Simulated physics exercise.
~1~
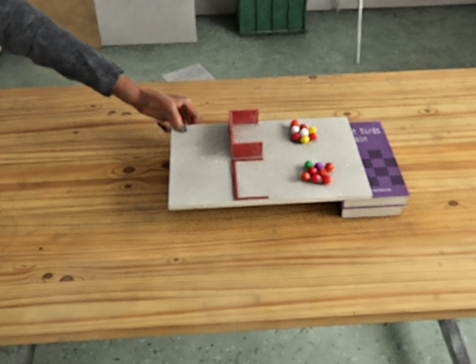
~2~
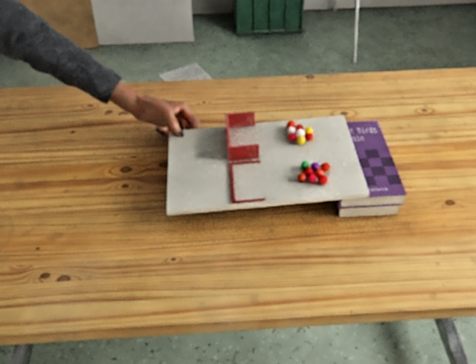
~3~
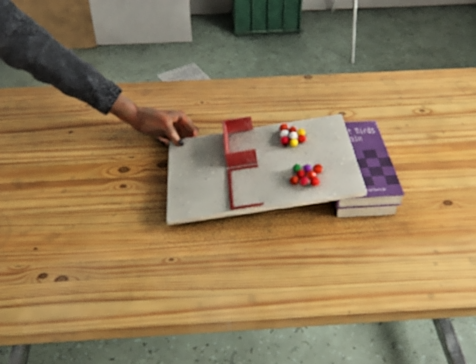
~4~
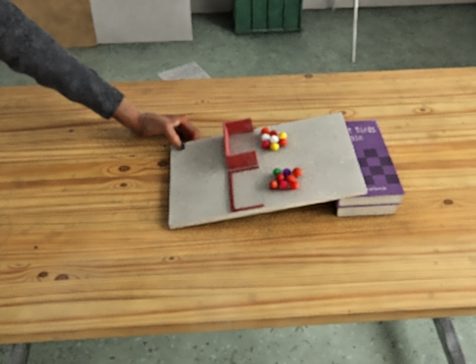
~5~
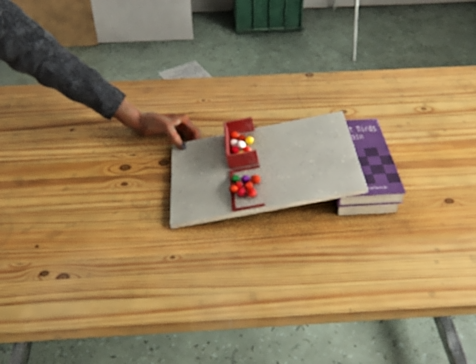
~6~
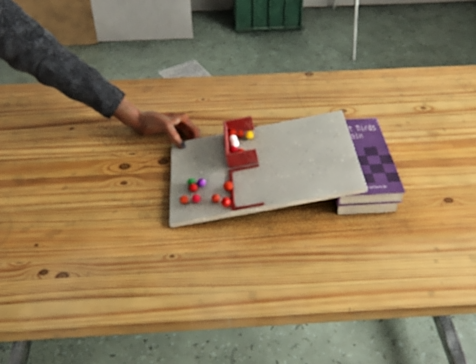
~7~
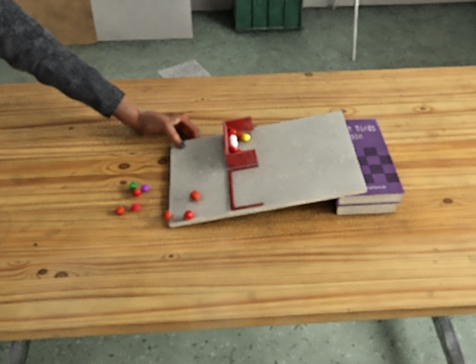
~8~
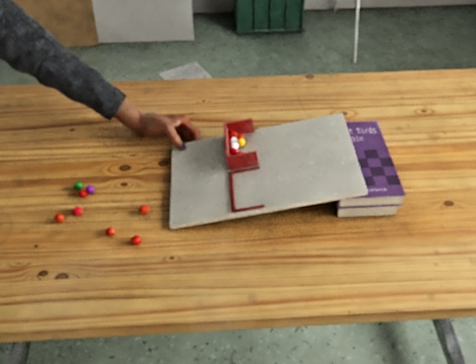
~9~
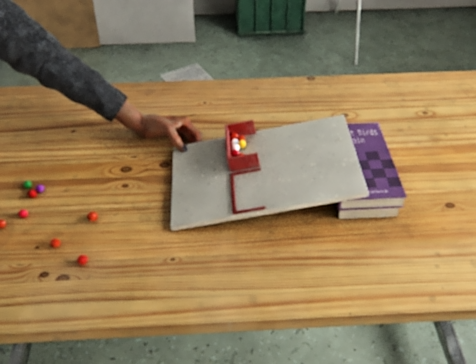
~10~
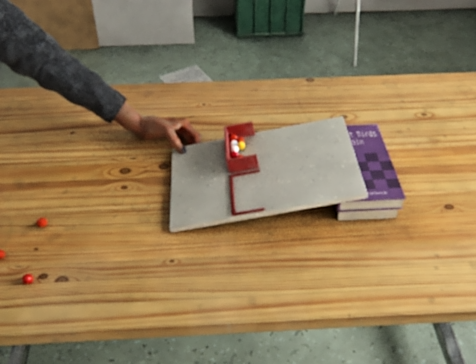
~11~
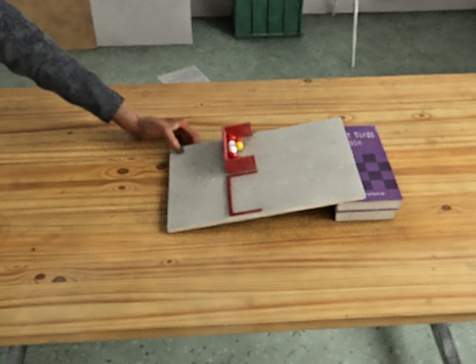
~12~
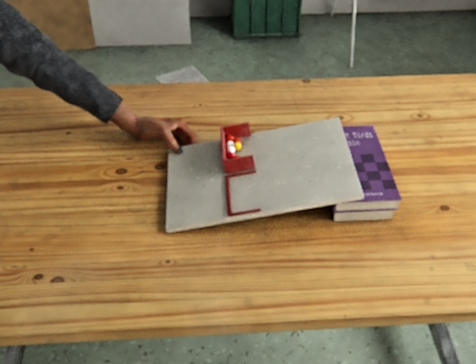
Small colored balls rolling left down a tilted board held by a hand, one cluster spilling away, the other stopping behind a red barrier.
